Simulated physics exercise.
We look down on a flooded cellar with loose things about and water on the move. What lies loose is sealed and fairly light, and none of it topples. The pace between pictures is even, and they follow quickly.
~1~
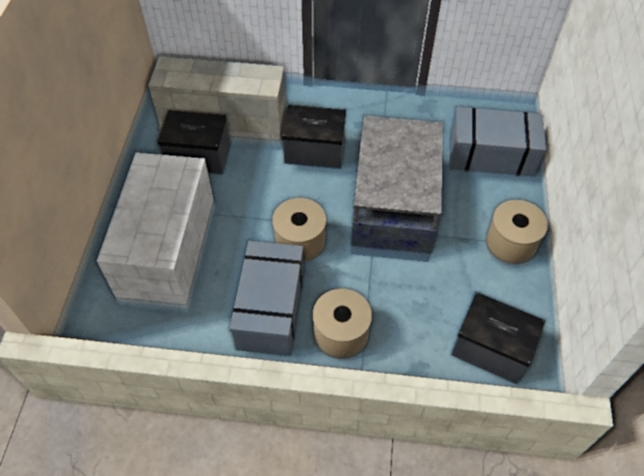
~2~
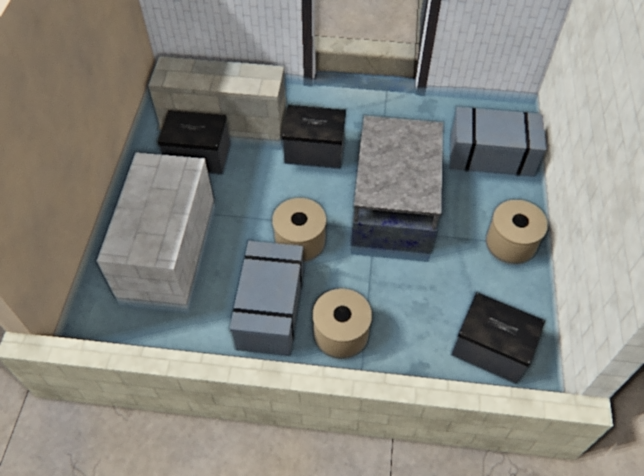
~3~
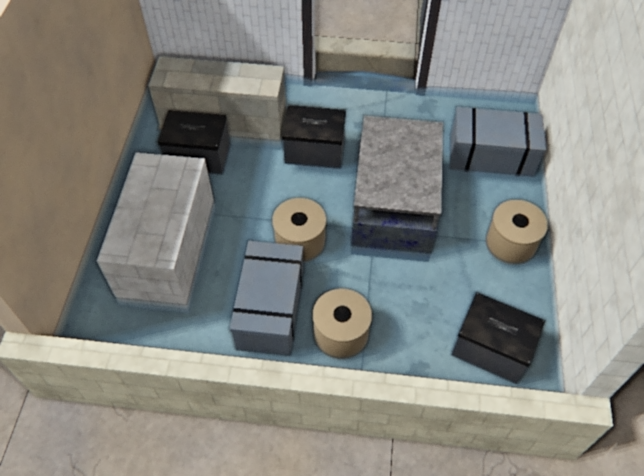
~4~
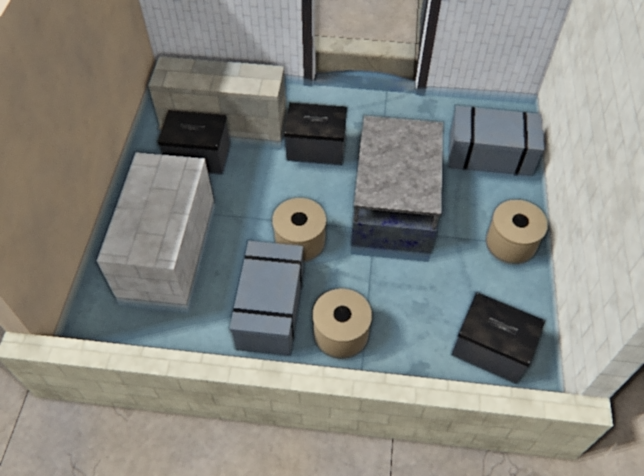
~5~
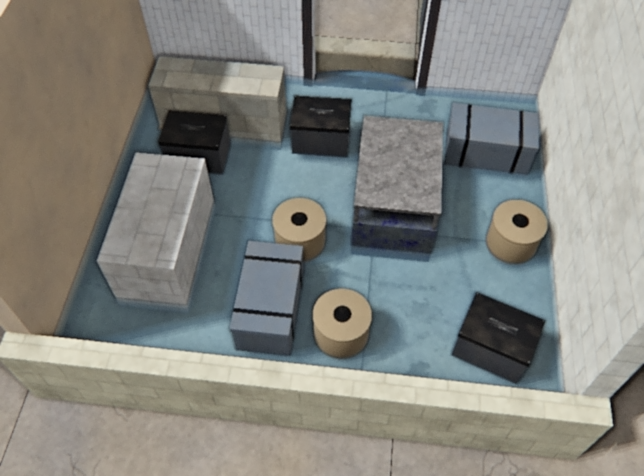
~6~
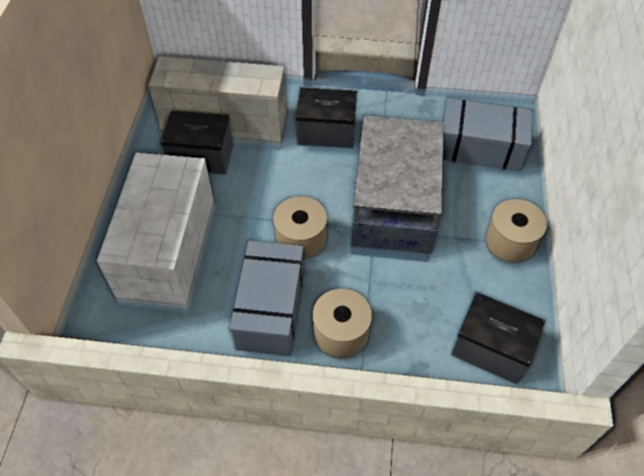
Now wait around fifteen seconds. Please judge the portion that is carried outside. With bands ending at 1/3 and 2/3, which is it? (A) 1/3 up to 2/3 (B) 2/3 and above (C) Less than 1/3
A.
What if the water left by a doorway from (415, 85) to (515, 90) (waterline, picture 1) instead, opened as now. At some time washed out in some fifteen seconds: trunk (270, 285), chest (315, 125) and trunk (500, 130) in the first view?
One after the other: Kept in, through, carried outside.
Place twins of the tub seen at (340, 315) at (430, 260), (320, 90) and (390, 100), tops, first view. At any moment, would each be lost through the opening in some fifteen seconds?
First one does not escape, second one makes it out, third one makes it out.
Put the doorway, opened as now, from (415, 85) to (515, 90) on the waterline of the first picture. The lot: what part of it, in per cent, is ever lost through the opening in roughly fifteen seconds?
I'd put it near 40 per cent.
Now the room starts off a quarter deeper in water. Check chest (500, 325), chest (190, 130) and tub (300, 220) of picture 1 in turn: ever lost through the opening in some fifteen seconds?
First never leaves, then never leaves, then flushed away.
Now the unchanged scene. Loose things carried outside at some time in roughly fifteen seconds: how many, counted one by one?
3.
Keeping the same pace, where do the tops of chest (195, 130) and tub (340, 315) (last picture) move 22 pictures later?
(242, 129) and (356, 289), give or take.
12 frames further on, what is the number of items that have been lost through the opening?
I count 2 altogether.
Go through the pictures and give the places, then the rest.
The first frame shows a chest at (314, 123) floats; a trunk at (500, 128) floats; 0 of 8 have shifted.
The second frame shows a chest at (314, 123), afloat; a trunk at (500, 128) floats; 0 of 8 have shifted.
The third frame shows a chest at (315, 123), afloat; a trunk at (500, 128) floats; 0 of 8 have shifted.
The fourth frame shows a chest at (316, 120) floats, close to its start; a trunk at (499, 127), afloat; 1 of 8 have shifted.
The fifth frame shows a chest at (321, 112), afloat, close to its start; a trunk at (495, 125), afloat, close to its start; 2 of 8 have shifted.
The sixth frame shows a chest at (327, 104) floats, close to its start; a trunk at (488, 121) floats, close to its start; 2 of 8 have shifted.
A moment on, 0 of 8 are out; 8 afloat.
Next, 2 of 8 are out; 6 afloat.
Later, 2 of 8 are out; 6 afloat.
In the end, 3 of 8 are out; 5 afloat.
